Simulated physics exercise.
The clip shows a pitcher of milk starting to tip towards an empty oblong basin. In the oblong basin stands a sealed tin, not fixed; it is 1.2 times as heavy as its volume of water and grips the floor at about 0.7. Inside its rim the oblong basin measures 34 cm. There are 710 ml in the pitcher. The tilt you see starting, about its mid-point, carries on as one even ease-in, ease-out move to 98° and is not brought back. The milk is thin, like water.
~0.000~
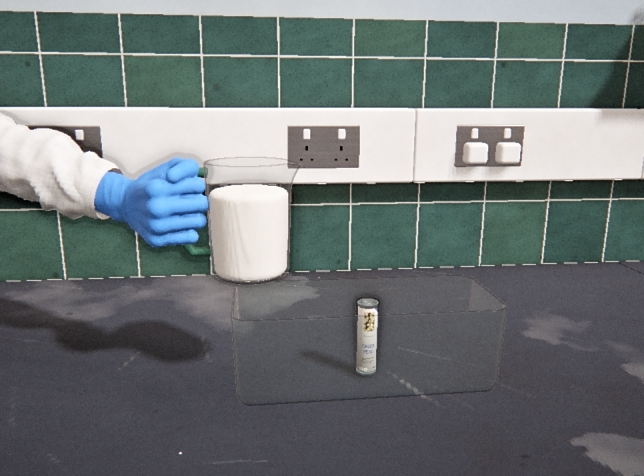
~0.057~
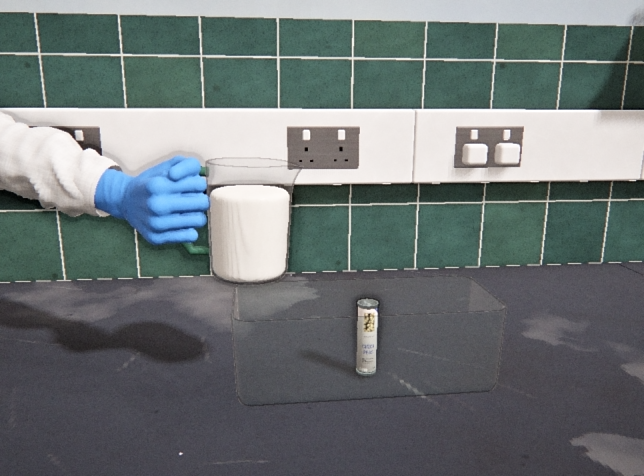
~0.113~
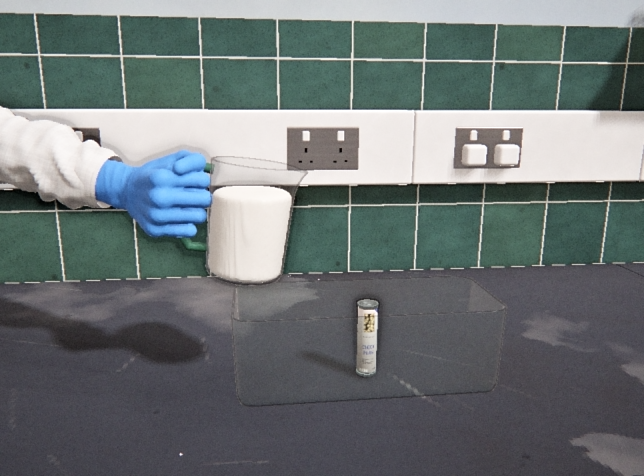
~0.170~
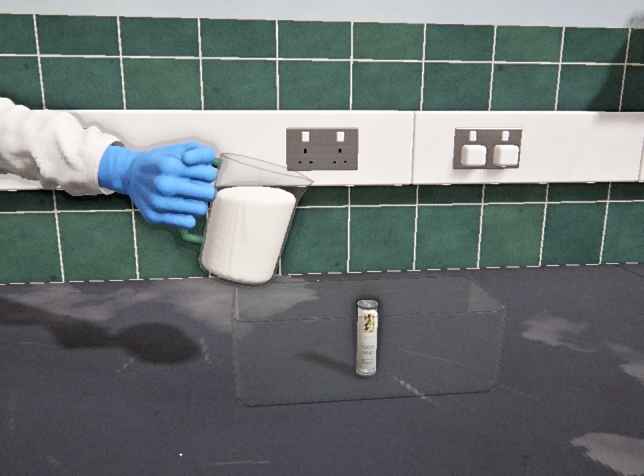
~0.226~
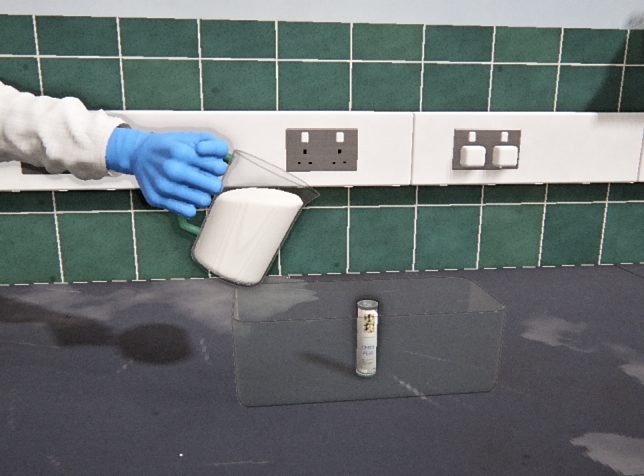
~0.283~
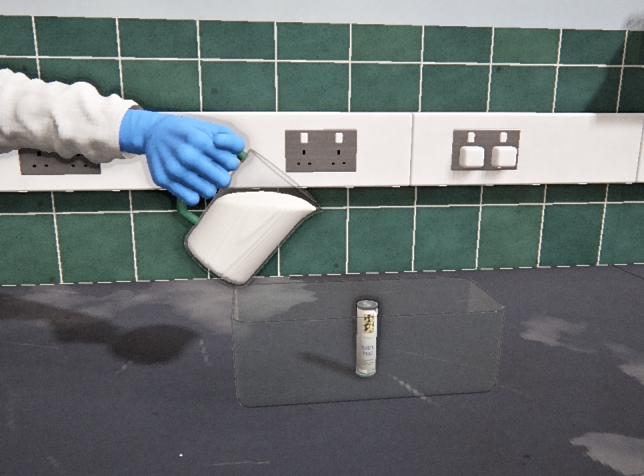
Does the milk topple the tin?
It falls.
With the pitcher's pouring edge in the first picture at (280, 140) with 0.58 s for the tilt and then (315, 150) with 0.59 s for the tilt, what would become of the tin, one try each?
First it goes over; then it falls.
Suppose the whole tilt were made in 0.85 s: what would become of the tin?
The tin falls.
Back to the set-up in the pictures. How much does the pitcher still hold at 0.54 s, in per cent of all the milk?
Some 70 per cent.
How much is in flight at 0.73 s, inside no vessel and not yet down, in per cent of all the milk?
Near 14 in a hundred.
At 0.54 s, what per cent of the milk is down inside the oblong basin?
Near 12 in a hundred.
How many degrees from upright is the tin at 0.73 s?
About 10°.
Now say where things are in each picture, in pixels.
It leans 0°; its right rim is at (301, 163); the milk meets the walls at (209, 191) and (288, 190); the oblong basin's rim runs from (233, 302) to (488, 292); the tin's top is at (368, 306), in the first picture.
It leans 2°; its right rim is at (303, 165); the milk meets the walls at (210, 192) and (289, 192), in the second picture.
It leans 7°; its right rim is at (308, 171); the milk meets the walls at (213, 192) and (292, 193), in the third picture.
It leans 16°; its right rim is at (314, 180); the milk meets the walls at (215, 195) and (296, 194), in the fourth picture.
It leans 27°; its right rim is at (320, 193); the milk meets the walls at (210, 210) and (303, 198), in the fifth picture.
It leans 39°; its right rim is at (323, 209); the milk meets the walls at (201, 218) and (315, 204), in the sixth picture.
Then, 0.54 s in, the tilt is 92° and 71 per cent is still to pour; the tin stands where it began.
Then, 0.73 s in, the tilt is 98° and 30 per cent is still to pour; the tin leans 8°.
Then, 0.93 s in, the tilt is 98° and 10 per cent is still to pour; the tin lies on its side.
Then, 1.15 s in, the tilt is 98° and 3 per cent is still to pour; the tin lies on its side.
Finally, the tin lies on its side.
